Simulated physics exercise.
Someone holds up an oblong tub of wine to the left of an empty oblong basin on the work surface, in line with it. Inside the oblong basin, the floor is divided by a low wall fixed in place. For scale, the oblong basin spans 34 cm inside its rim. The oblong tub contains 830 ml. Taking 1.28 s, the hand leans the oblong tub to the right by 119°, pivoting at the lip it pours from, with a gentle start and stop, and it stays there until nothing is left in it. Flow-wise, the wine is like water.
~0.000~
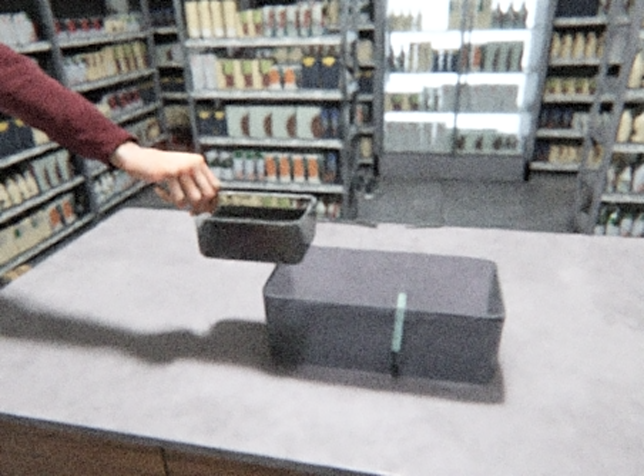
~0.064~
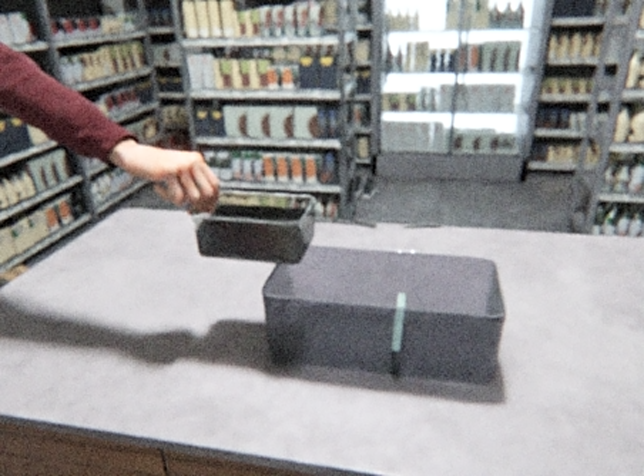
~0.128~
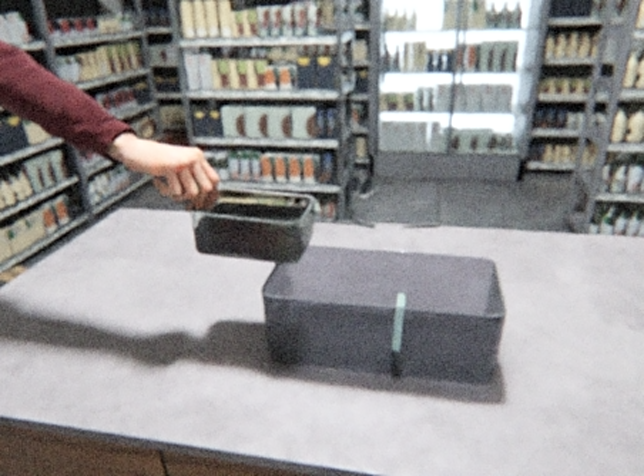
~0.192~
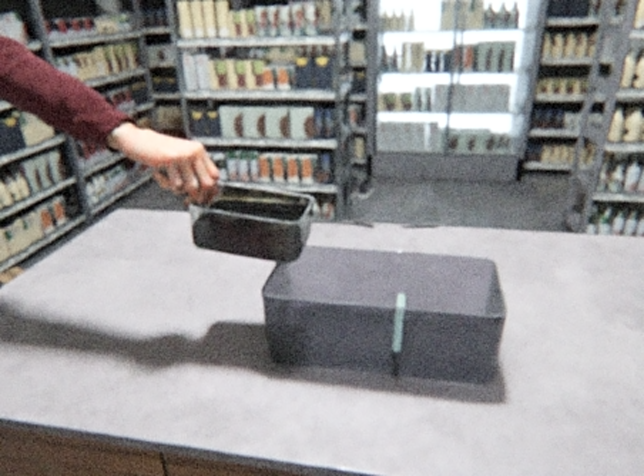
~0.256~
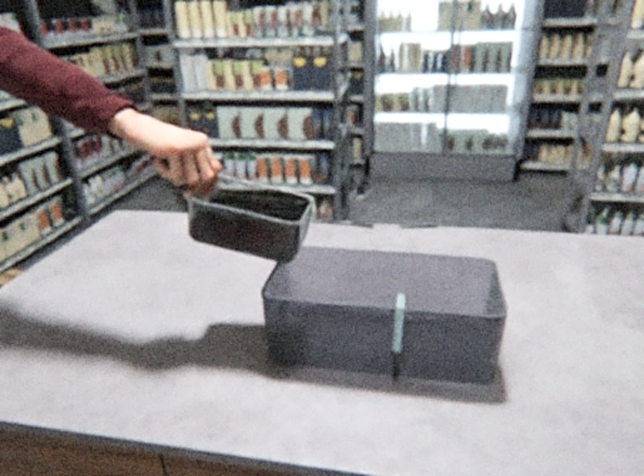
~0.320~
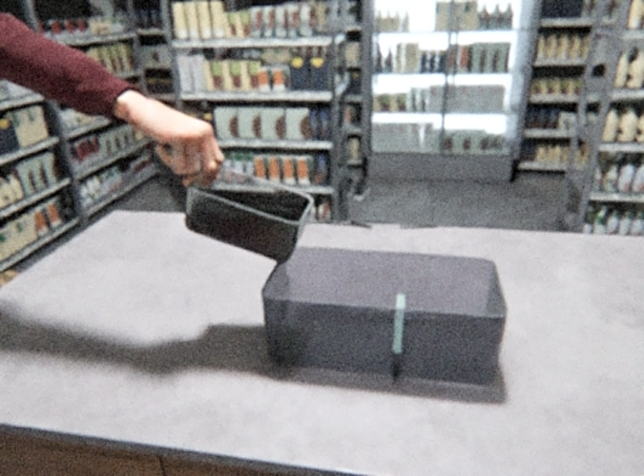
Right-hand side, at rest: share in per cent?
14 per cent.
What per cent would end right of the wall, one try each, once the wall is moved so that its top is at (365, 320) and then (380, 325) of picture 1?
It comes to 70 per cent, and then 55 per cent.
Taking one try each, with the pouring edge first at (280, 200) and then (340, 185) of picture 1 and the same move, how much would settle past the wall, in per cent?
About 10 %, then about 70 %.
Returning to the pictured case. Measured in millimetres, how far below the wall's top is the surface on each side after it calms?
Left about 22 mm, right about 40 mm.
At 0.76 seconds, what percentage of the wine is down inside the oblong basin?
About 26 per cent.
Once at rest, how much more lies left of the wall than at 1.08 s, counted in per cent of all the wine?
Change: Approx. 7 %.
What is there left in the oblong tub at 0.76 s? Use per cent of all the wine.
Near 30 in a hundred.
After 0.76 s the tilt is 77° and 30 per cent is still to pour, 26 is left of the wall and 0 right of it.
After 1.08 s the tilt is 112° and 3 per cent is still to pour, 78 is left of the wall and 11 right of it.
After 1.41 s the tilt is 119° and 0 per cent is still to pour, 87 is left of the wall and 12 right of it.
After 1.78 s the tilt is 119° and 0 per cent is still to pour, 85 is left of the wall and 14 right of it.
In the end 85 per cent lies left of the wall, 14 right of it and 1 outside.
